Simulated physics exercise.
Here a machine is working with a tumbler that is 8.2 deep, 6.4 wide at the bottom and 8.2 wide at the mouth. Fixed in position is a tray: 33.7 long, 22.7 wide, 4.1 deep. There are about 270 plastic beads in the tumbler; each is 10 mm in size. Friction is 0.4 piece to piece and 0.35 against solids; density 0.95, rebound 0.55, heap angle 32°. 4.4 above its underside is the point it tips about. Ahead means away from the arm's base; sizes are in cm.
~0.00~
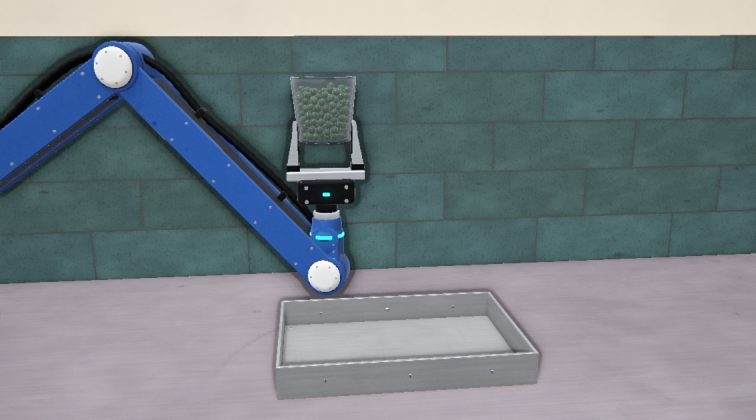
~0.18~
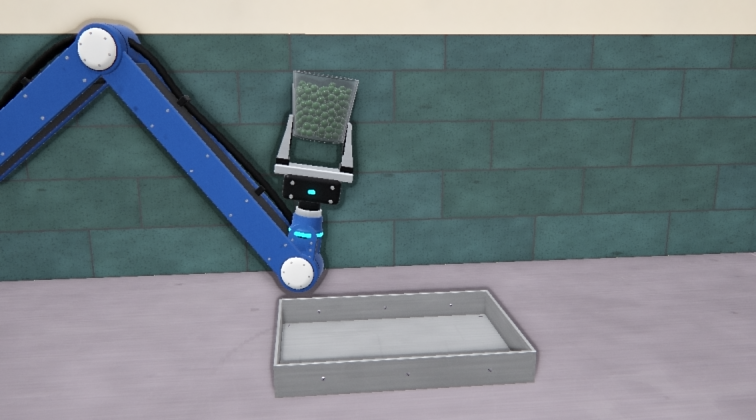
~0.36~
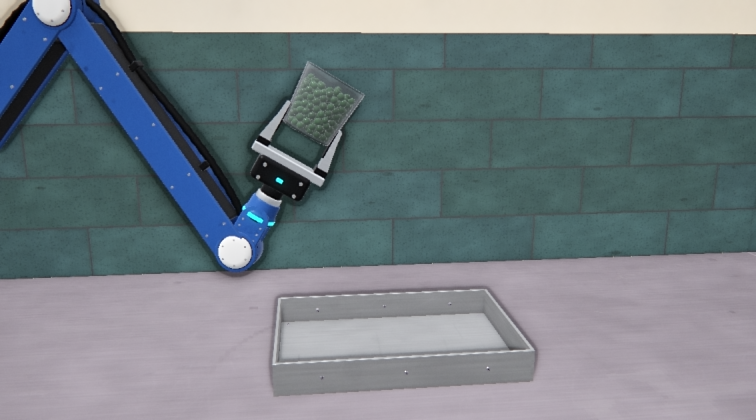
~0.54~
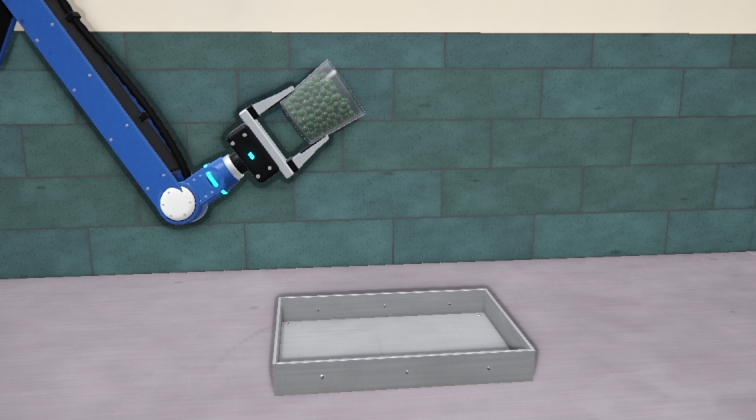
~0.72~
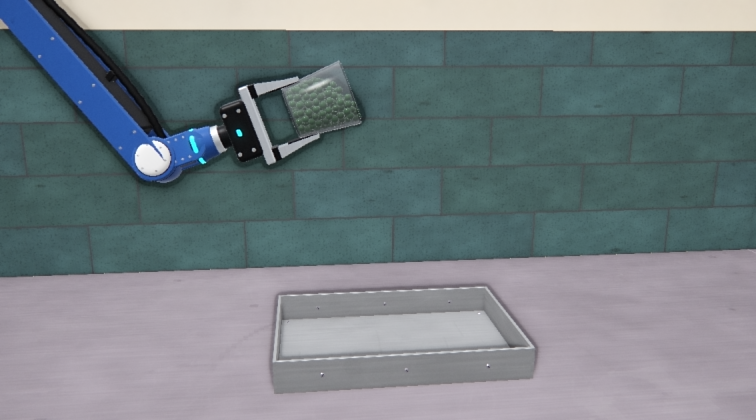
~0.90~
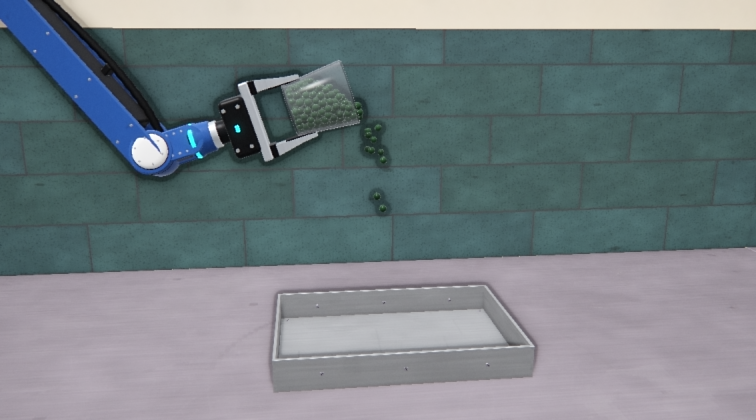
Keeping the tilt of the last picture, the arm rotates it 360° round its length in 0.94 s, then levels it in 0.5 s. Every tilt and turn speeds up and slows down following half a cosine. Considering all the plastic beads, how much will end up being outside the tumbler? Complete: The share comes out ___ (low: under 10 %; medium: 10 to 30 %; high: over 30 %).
The share comes out high.
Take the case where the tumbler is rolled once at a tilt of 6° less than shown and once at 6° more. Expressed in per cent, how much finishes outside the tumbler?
Roughly 25 % on the first try and 50 % on the second.
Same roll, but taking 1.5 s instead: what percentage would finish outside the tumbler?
Around 45 %.
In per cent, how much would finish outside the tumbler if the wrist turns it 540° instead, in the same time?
I'd put it at about 40 %.
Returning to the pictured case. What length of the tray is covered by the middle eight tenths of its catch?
Length of tray covered: Approx. 26 cm.
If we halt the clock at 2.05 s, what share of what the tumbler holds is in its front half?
Around 40 %.
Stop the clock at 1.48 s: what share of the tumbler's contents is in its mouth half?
Mouth-half share: Approx. 40 %.
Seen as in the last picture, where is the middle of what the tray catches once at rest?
I'd mark it about (432, 336) in the last picture.
By 1.48 s, tipped 73°, highest piece 38 above the table; 202 in the tumbler, 40 in the tray, 29 in flight or on a rim.
By 2.05 s, tipped 45°, highest piece 37 above the table; 165 in the tumbler, 94 in the tray, 3 on the table or floor, 9 in flight or on a rim.
By 2.54 s, upright, highest piece 39 above the table; 163 in the tumbler, 102 in the tray, 4 on the table or floor, 2 in flight or on a rim.
By 3.24 s, upright, highest piece 39 above the table; 163 in the tumbler, 104 in the tray, 4 on the table or floor.
Final count, 163 in the tumbler, 104 in the tray, 4 on the table or floor. That is 40 % outside the tumbler.
